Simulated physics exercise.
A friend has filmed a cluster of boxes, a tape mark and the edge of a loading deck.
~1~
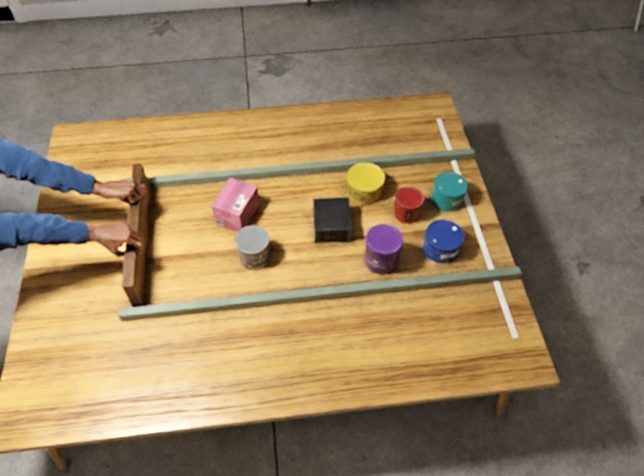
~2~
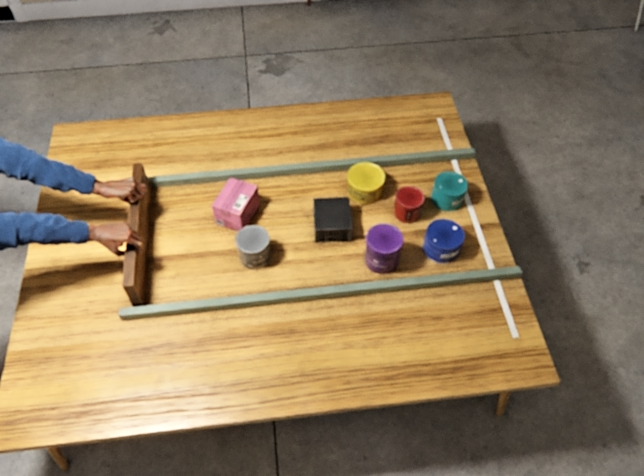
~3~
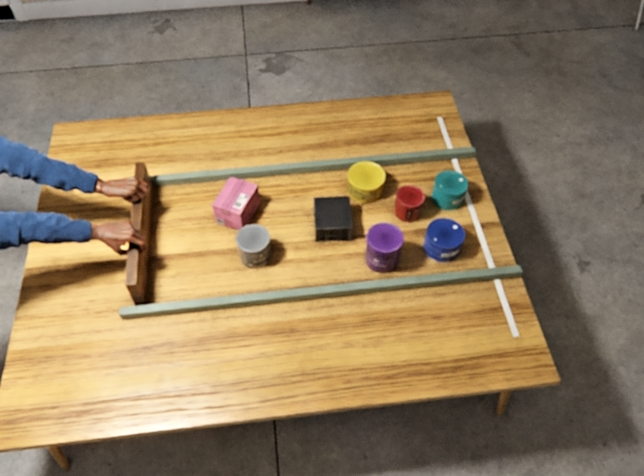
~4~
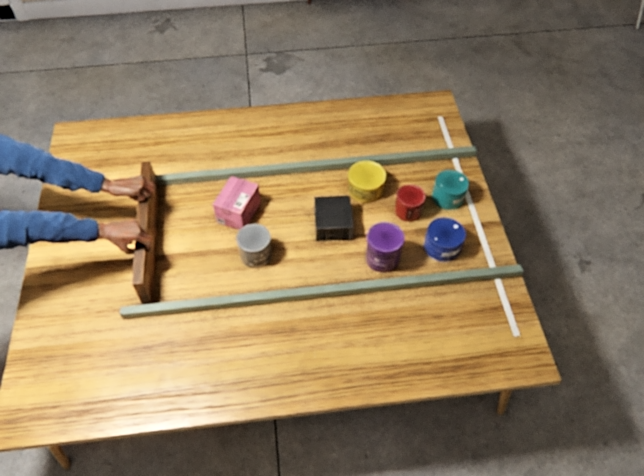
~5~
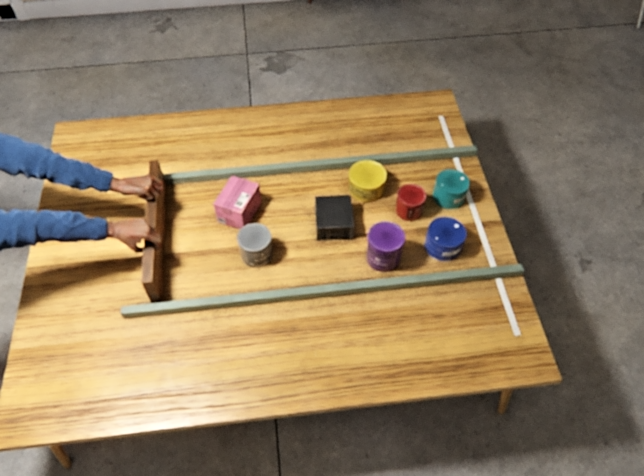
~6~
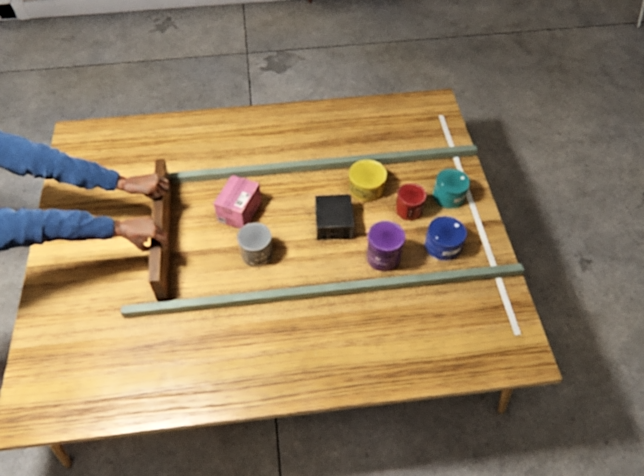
On a wooden table, two hands slide a brown plank slightly right between green rails, while the coloured containers stay still.
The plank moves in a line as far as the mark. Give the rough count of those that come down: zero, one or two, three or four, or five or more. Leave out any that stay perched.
The number that fall off is five or more.
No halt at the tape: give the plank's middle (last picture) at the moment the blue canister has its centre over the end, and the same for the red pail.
About (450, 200), and (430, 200) for the other.
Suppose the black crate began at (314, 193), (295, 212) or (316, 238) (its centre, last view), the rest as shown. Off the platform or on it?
In that order, it tumbles off; tumbles off; falls.
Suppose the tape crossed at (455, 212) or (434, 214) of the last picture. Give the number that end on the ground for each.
Try by try, 4 and 2.
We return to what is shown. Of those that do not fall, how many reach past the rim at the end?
3 of them.
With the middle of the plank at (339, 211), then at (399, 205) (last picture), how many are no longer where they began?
6 and 8.
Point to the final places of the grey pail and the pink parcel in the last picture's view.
About (499, 219), and the other about (480, 170).
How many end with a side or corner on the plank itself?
In contact: 3.
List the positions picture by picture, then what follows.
Turquoise canister (449, 192); blue canister (443, 242); red pail (408, 205); plank (138, 233); tape (472, 213), in the first picture.
Blue canister (443, 241); pink parcel (237, 205), in the second picture.
Red pail (409, 204); purple pail (384, 248), in the third picture.
Turquoise canister (450, 190); grey pail (255, 246), in the fourth picture.
Blue canister (445, 239); black crate (334, 218), in the fifth picture.
Turquoise canister (451, 188); blue canister (445, 238); red pail (410, 202); plank (161, 228); tape (474, 210), in the sixth picture.
Soon after, none off yet; turquoise canister at rest near (451, 188); blue canister at rest near (445, 238); red pail at rest near (410, 202).
After that, none off yet; turquoise canister displaced a little near (463, 185); blue canister at rest near (445, 238); red pail displaced about its own width near (436, 192).
In the end, the number that fall off is five or more; gone, black crate, yellow pail, red pail, blue canister and turquoise canister.
